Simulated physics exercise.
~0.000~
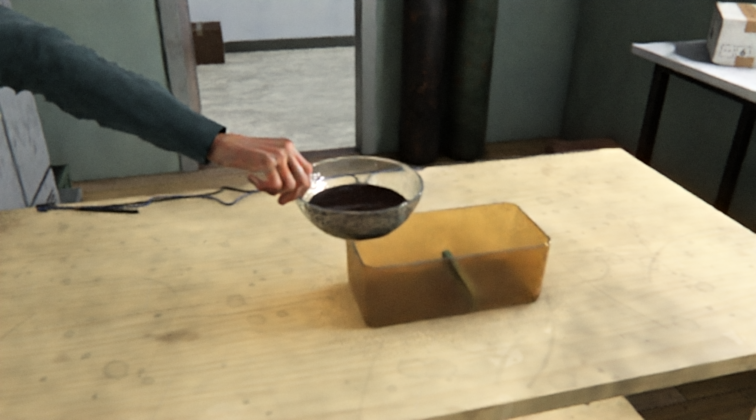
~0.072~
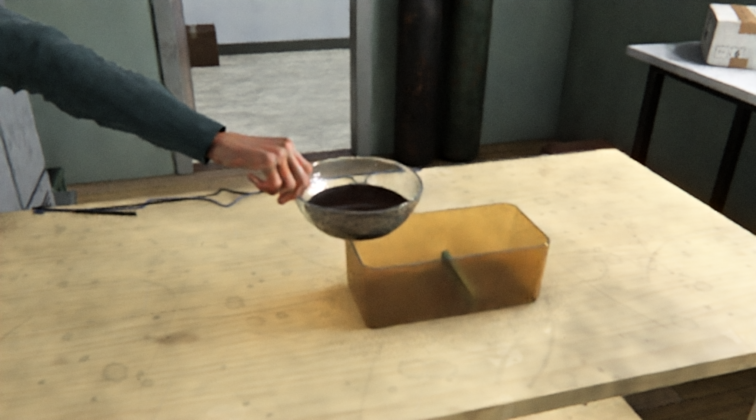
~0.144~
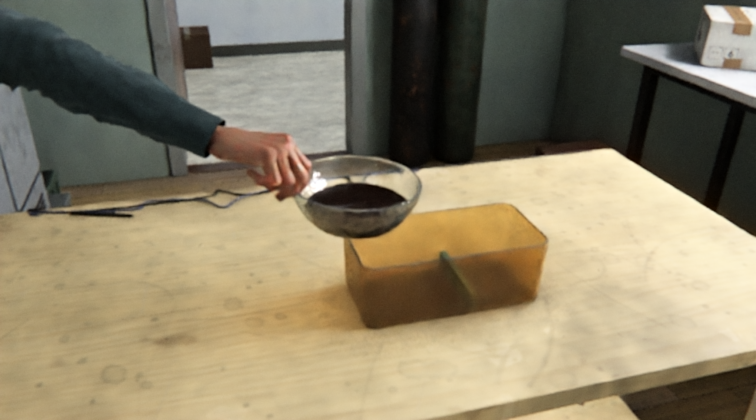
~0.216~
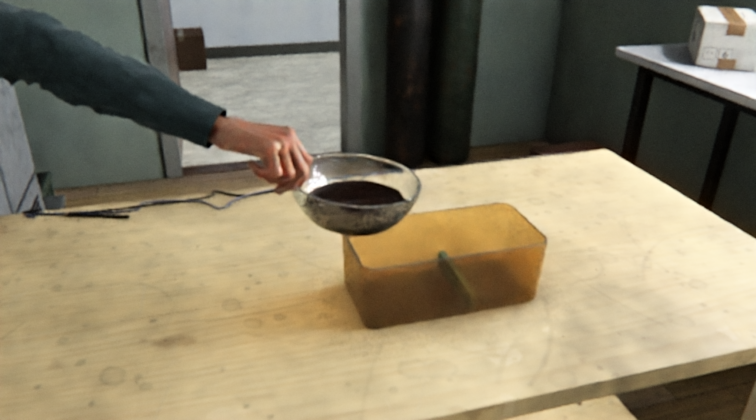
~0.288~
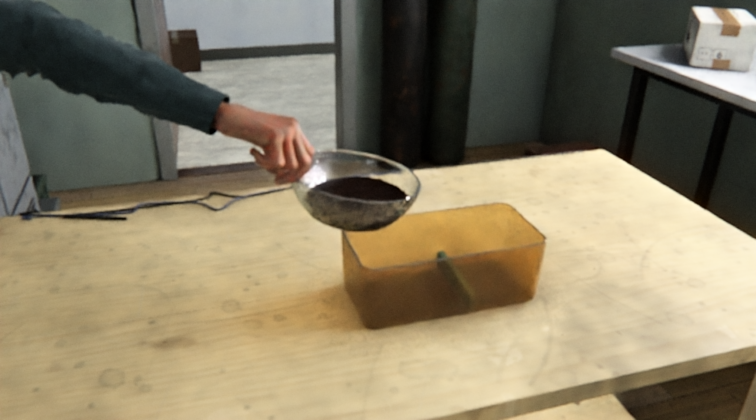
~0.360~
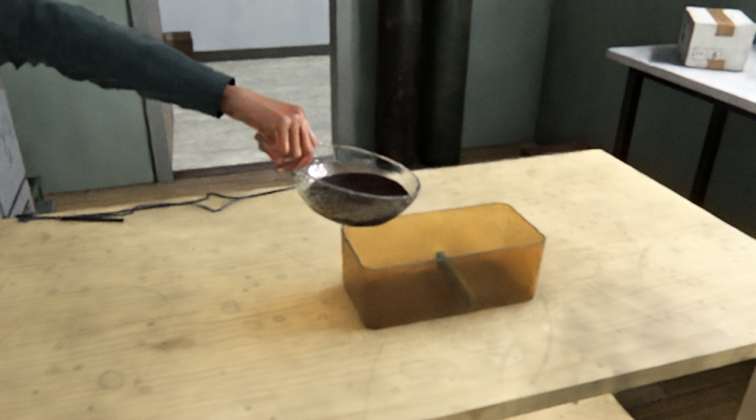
A glass bowl of dark coffee, gripped at its left rim by a hand in a dark sleeve, slowly tilted toward the right above an empty amber basin with a divider on a wooden table.
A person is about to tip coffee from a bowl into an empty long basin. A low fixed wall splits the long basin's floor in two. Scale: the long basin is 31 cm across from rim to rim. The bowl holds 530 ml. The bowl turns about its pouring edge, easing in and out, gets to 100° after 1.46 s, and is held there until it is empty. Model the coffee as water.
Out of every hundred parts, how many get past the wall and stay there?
About 76 out of 100.
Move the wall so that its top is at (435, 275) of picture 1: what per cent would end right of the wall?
90 per cent.
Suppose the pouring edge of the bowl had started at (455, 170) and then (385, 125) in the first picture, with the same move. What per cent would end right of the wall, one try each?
85 then 20 %.
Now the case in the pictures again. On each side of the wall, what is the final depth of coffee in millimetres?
Some 4 mm on the left and some 26 mm on the right.
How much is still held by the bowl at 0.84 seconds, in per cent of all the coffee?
Roughly 58 per cent.
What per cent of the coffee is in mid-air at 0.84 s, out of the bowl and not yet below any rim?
My guess is roughly 32 %.
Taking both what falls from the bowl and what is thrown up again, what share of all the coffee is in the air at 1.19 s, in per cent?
About 12 per cent.
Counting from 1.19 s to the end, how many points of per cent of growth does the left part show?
Around 6 in a hundred.
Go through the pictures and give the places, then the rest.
In the first picture, tilt 0°; pouring edge (420, 177); surface from (305, 209) to (407, 198); the long basin's rim runs from (354, 245) to (533, 222); the wall's top is at (460, 271).
In the second picture, tilt 1°; pouring edge (419, 178); surface from (304, 209) to (406, 198).
In the third picture, tilt 2°; pouring edge (418, 178); surface from (304, 208) to (405, 197).
In the fourth picture, tilt 5°; pouring edge (417, 178); surface from (303, 205) to (405, 194).
In the fifth picture, tilt 9°; pouring edge (416, 178); surface from (303, 201) to (405, 191).
In the sixth picture, tilt 14°; pouring edge (416, 178); surface from (305, 196) to (407, 186).
By 0.84 s the tilt is 62° and 57 per cent is still to pour, 10 is left of the wall and 0 right of it.
By 1.19 s the tilt is 92° and 1 per cent is still to pour, 18 is left of the wall and 69 right of it.
By 1.56 s the tilt is 100° and 0 per cent is still to pour, 22 is left of the wall and 78 right of it.
By 1.96 s the tilt is 100° and 0 per cent is still to pour, 23 is left of the wall and 76 right of it.
At rest 23 per cent lies left of the wall, 76 right of it and 1 outside.
